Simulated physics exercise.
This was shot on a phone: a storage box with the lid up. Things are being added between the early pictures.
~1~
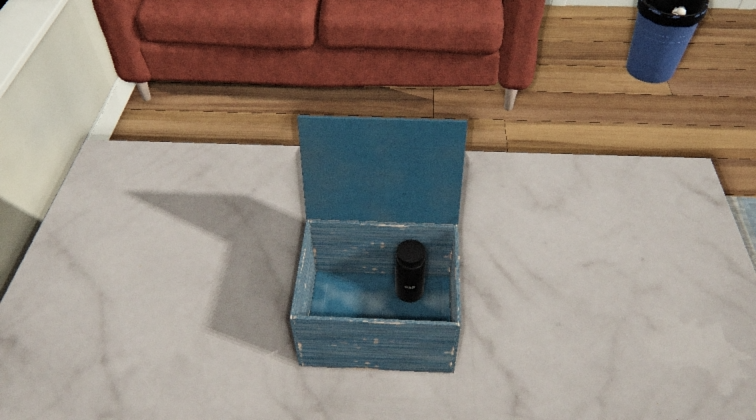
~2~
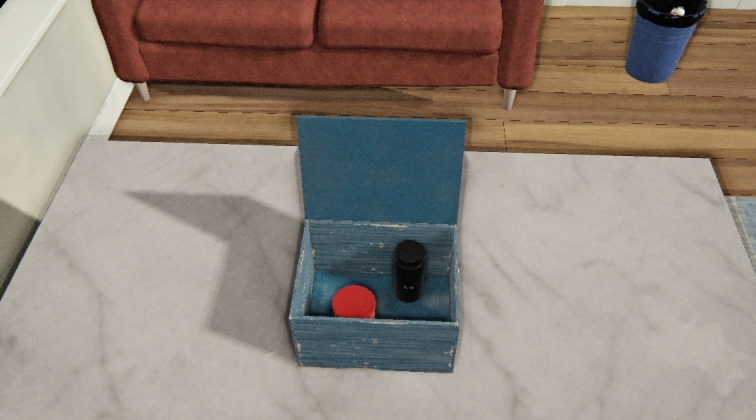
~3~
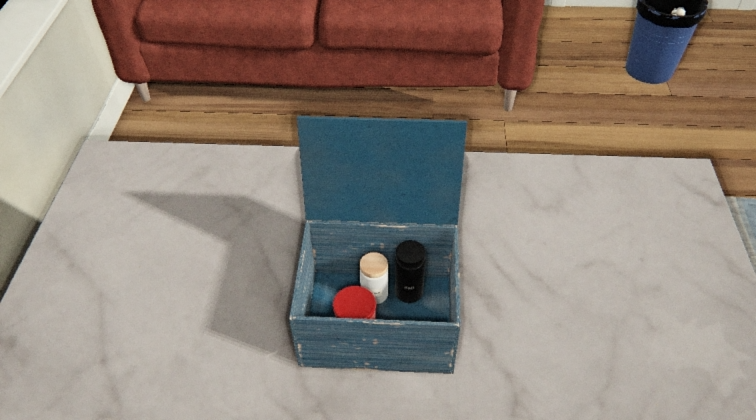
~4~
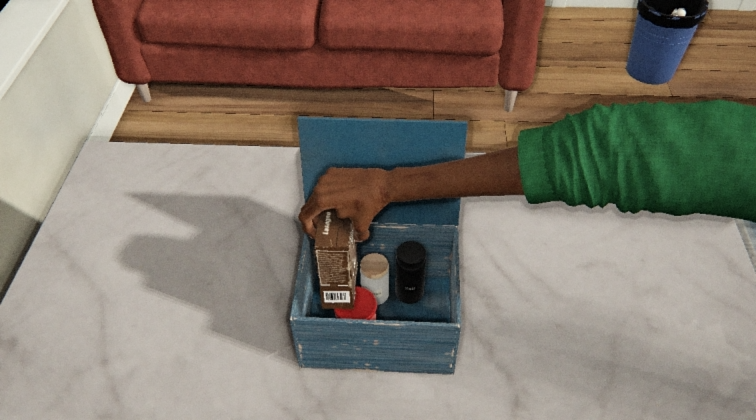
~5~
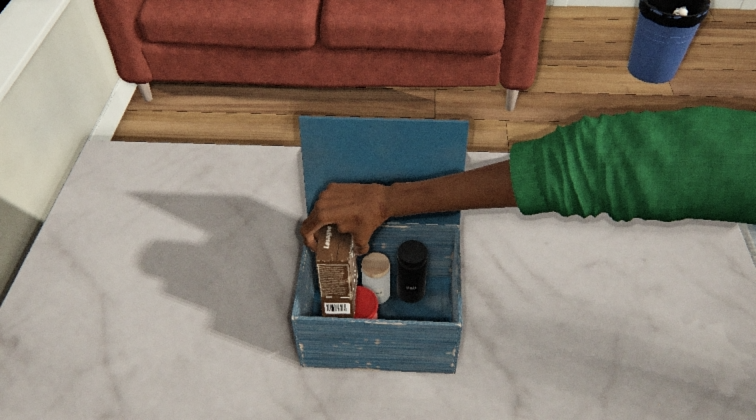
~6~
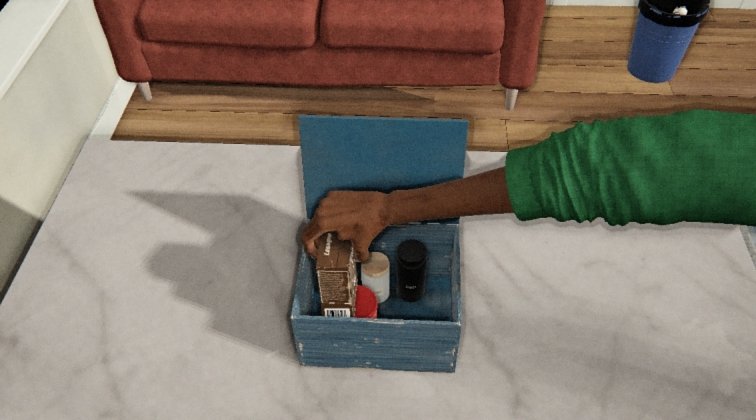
An open blue wooden box with its lid raised sits on a pale marble surface, seen from above by a still camera, with a red sofa, wooden floor and blue bin beyond. A black shaker stands at the right inside, then a red-topped item appears at the front and a white shaker between them. A green-sleeved arm reaches from the right, lowering a brown carton into the left side.
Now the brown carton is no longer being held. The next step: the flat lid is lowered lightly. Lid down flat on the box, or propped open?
Propped open.
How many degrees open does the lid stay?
About 50°.
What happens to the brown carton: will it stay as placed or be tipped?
At the finish the brown carton holds its orientation.
Then, 1.20 s later than the last frame, lid starting down.
Then, 1.50 s later than the last frame, lid 66° above the rim.
When it is over, lid 48° above the rim; all 4 as before. End places, in pixels of the last picture, brown carton near (338, 276).
